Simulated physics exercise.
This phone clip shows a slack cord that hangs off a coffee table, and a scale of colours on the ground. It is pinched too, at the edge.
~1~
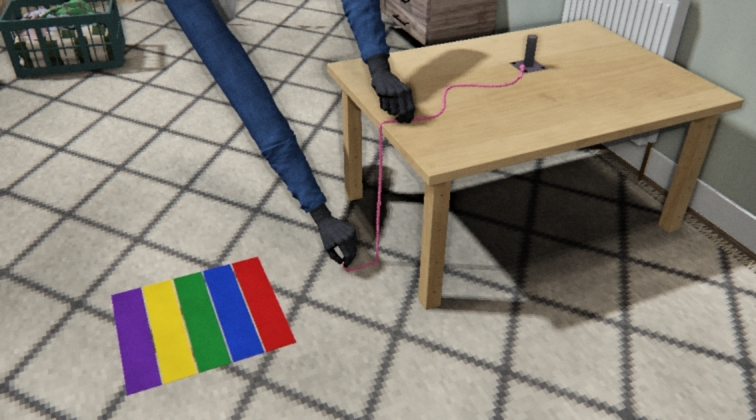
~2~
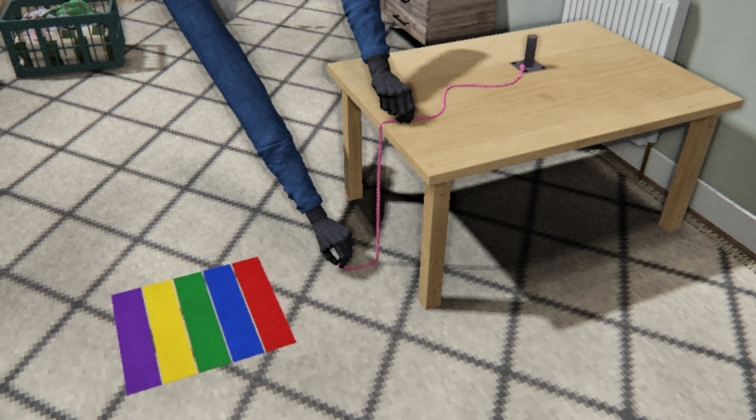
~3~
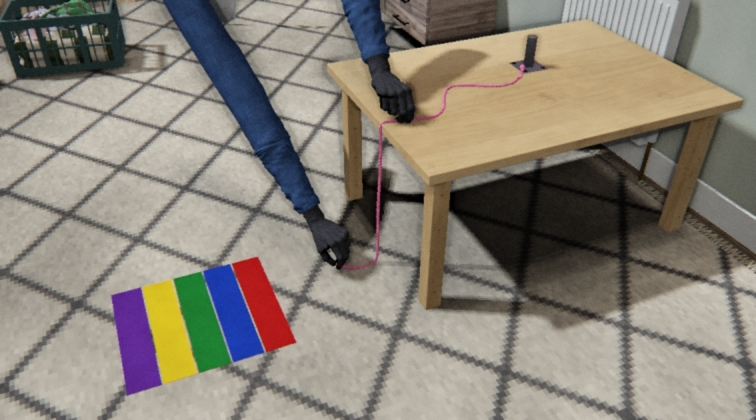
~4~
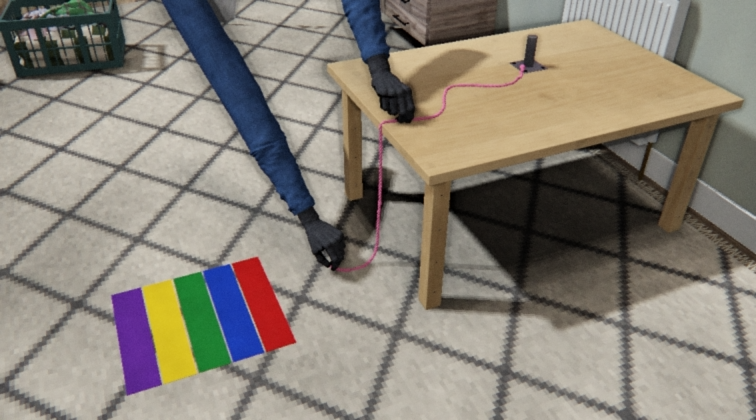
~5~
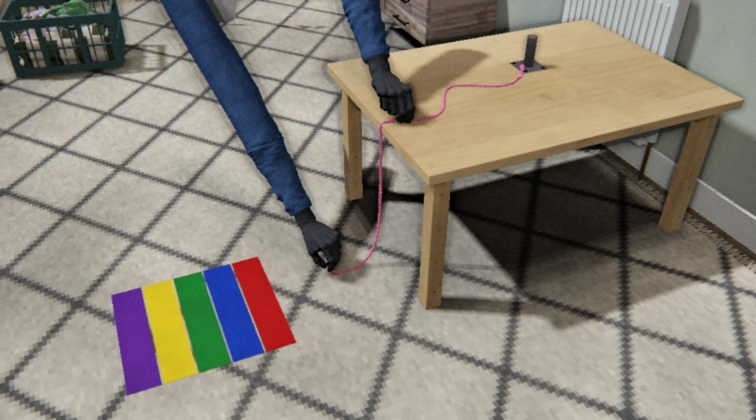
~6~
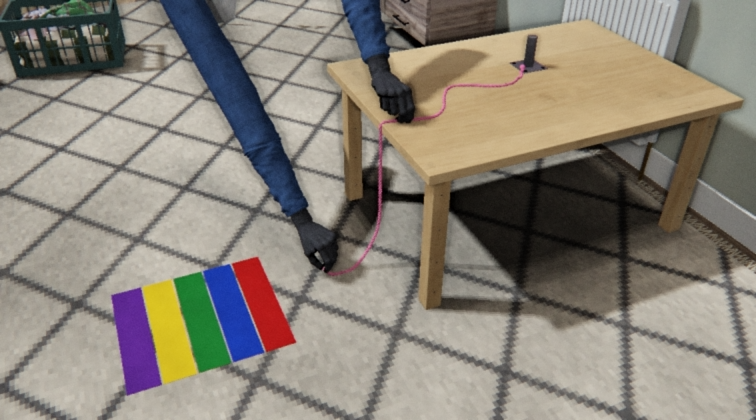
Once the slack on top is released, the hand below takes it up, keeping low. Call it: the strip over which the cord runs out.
Green.
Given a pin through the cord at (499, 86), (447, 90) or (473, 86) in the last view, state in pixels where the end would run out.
About (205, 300), (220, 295) and (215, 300).
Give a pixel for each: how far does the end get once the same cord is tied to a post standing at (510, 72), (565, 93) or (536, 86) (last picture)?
The three places are (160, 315), (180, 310) and (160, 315), in that order.
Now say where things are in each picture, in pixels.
In the first picture, end (343, 263); red (274, 330); blue (243, 339); green (210, 349); yellow (176, 360); purple (141, 370).
In the second picture, end (339, 264); cord through (518, 78) (459, 86) (441, 113) (381, 131) (378, 194) (378, 247).
In the third picture, end (336, 265).
In the fourth picture, end (331, 267); cord through (518, 78) (459, 86) (441, 113) (381, 131) (380, 194) (377, 247).
In the fifth picture, end (327, 268).
In the sixth picture, end (324, 268); cord through (518, 78) (459, 86) (441, 113) (381, 131) (380, 194) (369, 248).
Soon after, end near (251, 289); over red.
Then, end near (216, 299); over blue.
At full stretch, end near (194, 305); over green. The end stops over the green strip.
